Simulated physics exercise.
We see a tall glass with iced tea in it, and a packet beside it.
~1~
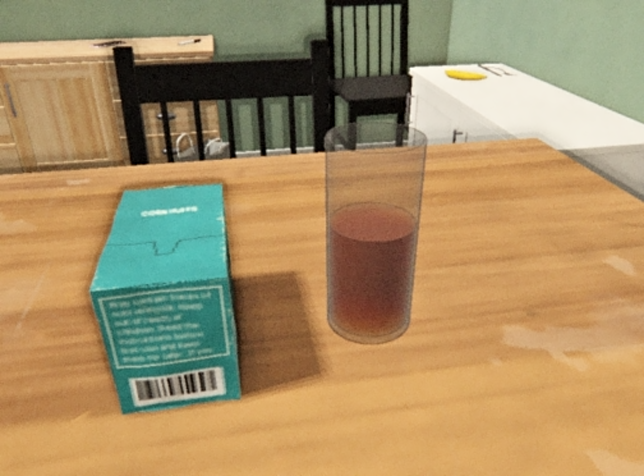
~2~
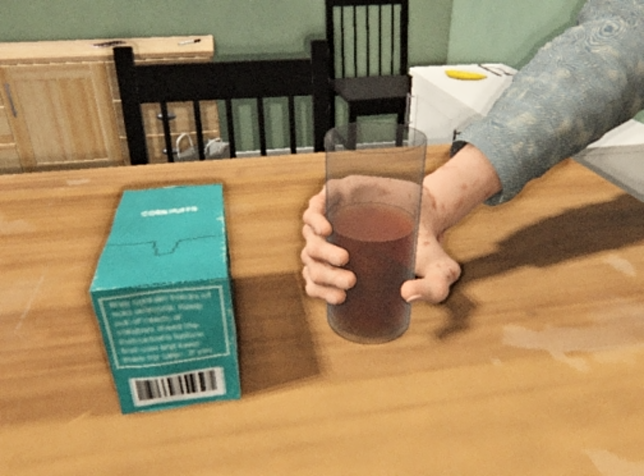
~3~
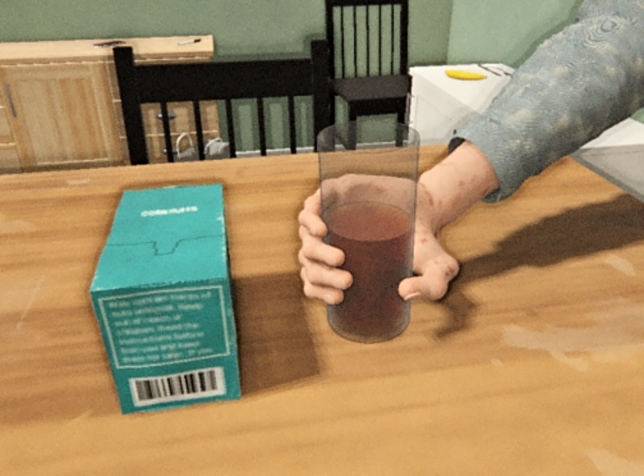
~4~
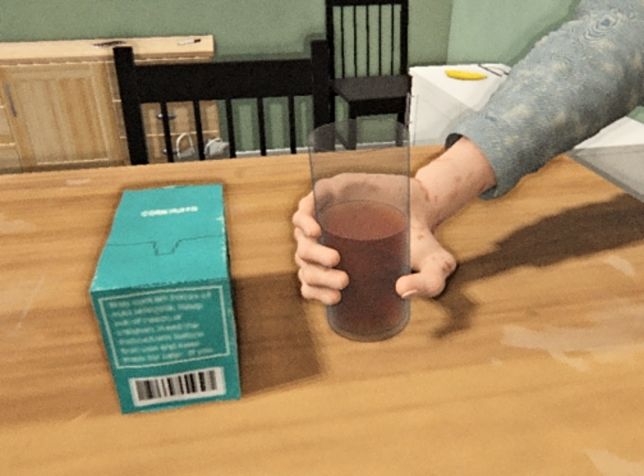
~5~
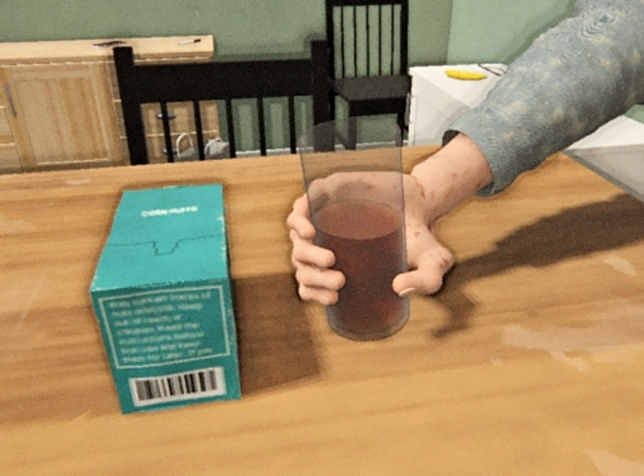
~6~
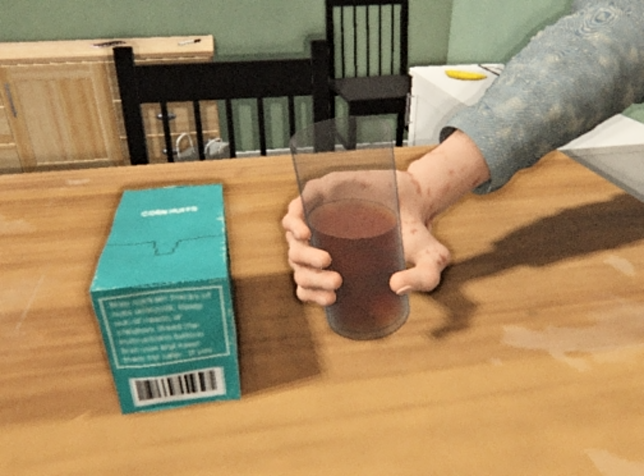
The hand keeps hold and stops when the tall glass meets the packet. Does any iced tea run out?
As it turns out, it holds.
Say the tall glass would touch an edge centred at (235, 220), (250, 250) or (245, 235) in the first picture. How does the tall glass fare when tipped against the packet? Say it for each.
One after the other: Copes, stays dry, loses none.
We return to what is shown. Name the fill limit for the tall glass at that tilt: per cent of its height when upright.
Roughly 85 per cent.
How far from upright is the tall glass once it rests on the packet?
Roughly 35°.
A moment on, the tall glass leans by about 20°; all is still inside.
Further on, the tall glass leans by about 30°; all is still inside.
When it is over, the tall glass leans by about 35°, against the packet; all is still inside.
